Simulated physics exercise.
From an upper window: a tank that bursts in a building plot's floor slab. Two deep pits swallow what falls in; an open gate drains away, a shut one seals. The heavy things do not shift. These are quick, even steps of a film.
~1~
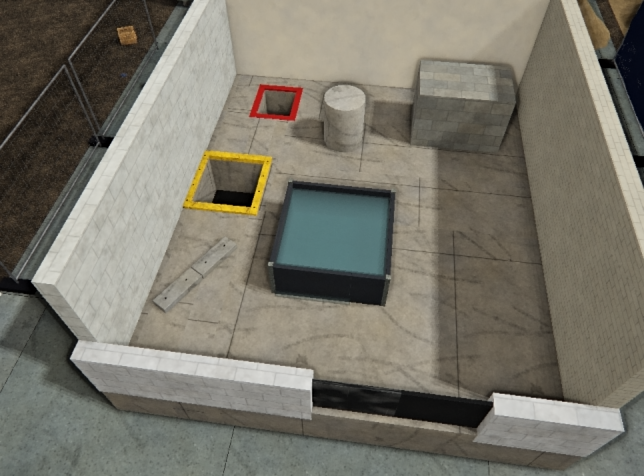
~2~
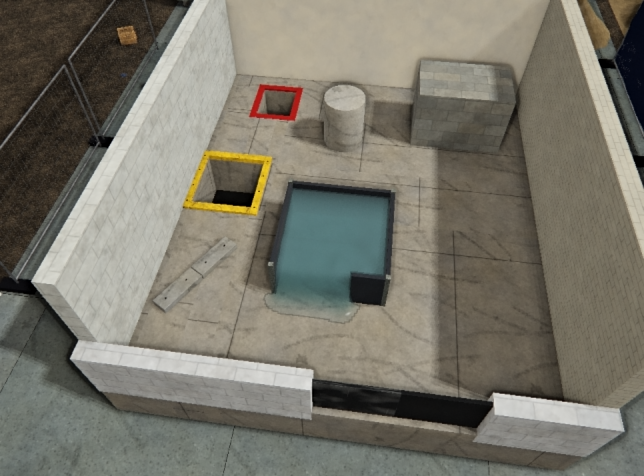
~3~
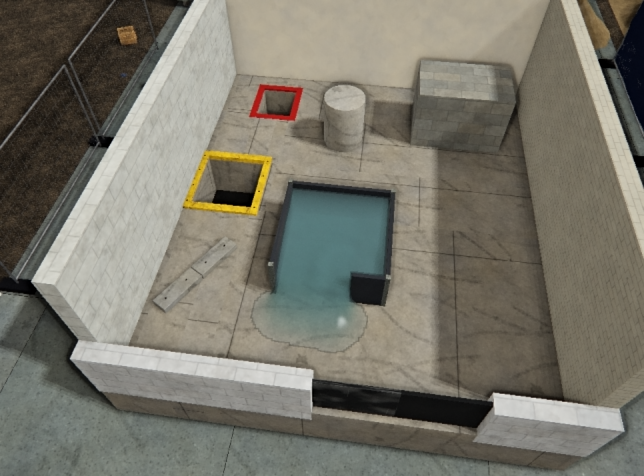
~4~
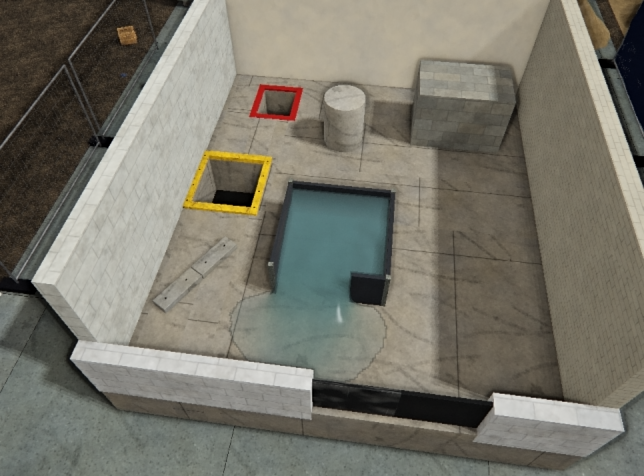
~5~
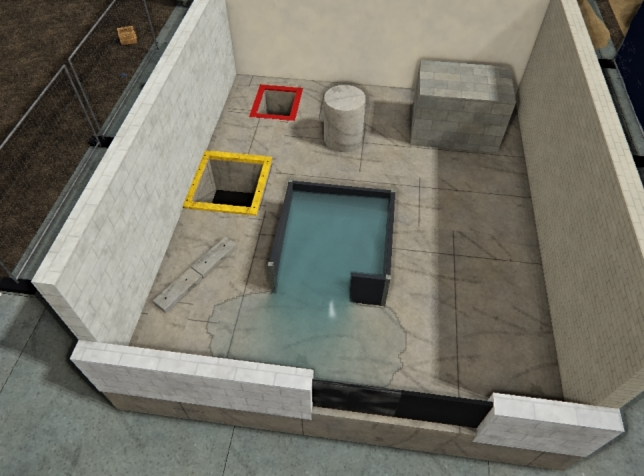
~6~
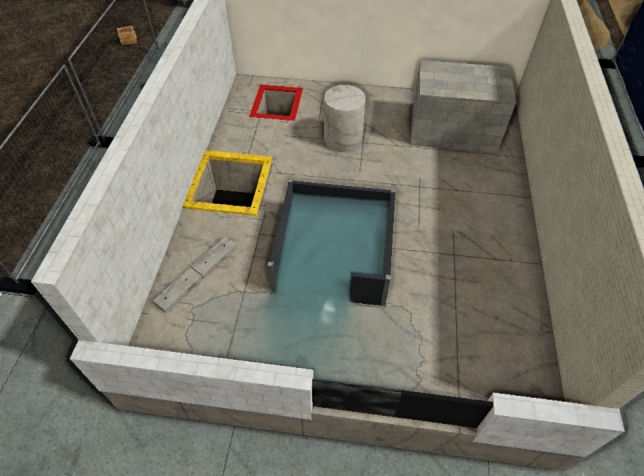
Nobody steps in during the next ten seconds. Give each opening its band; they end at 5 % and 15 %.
In the end: The gate takes less than 5 %; the red pit takes less than 5 %; the yellow pit takes from 5 to 15 %.
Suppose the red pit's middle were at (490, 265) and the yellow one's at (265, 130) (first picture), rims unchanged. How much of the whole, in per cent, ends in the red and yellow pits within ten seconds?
Parts in a hundred: Red 20, yellow 4.
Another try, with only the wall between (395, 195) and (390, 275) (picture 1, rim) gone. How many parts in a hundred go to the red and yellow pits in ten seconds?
In per cent: Red 6, yellow 0.
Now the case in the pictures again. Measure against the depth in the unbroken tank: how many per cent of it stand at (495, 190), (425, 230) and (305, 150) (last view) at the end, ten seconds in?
About 8, 6 and 6 per cent.
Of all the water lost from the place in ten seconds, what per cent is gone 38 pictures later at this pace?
Some 70 per cent.
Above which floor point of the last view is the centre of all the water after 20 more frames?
Around (325, 308).
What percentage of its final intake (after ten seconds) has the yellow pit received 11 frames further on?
Roughly 0 per cent.
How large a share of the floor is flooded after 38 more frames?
Close to 70 %.
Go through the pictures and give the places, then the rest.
The first frame shows still water in the tank at (336, 230).
In the second frame, the front is at (351, 310), out from the gap at (313, 286).
In the third frame, the front is at (343, 344), out from the gap at (313, 287).
In the fourth frame, water pours out at (313, 288) and has run to a hidden place.
In the fifth frame, water pours out at (313, 288) and has run to a hidden place.
In the sixth frame, water pours out at (313, 288) and has run to a hidden place.
A moment on, water covers 15 % of the floor; the gate 0 %, the red pit 0 %, the yellow pit 0 %.
Next, water covers 25 % of the floor; the gate 0 %, the red pit 0 %, the yellow pit 0 %.
Then, water covers 40 % of the floor; the gate 0 %, the red pit 0 %, the yellow pit 4 %.
Later, water covers 70 % of the floor; the gate 0 %, the red pit 0 %, the yellow pit 8 %.
In the end, water covers 90 % of the floor; the gate 0 %, the red pit 2 %, the yellow pit 9 %.
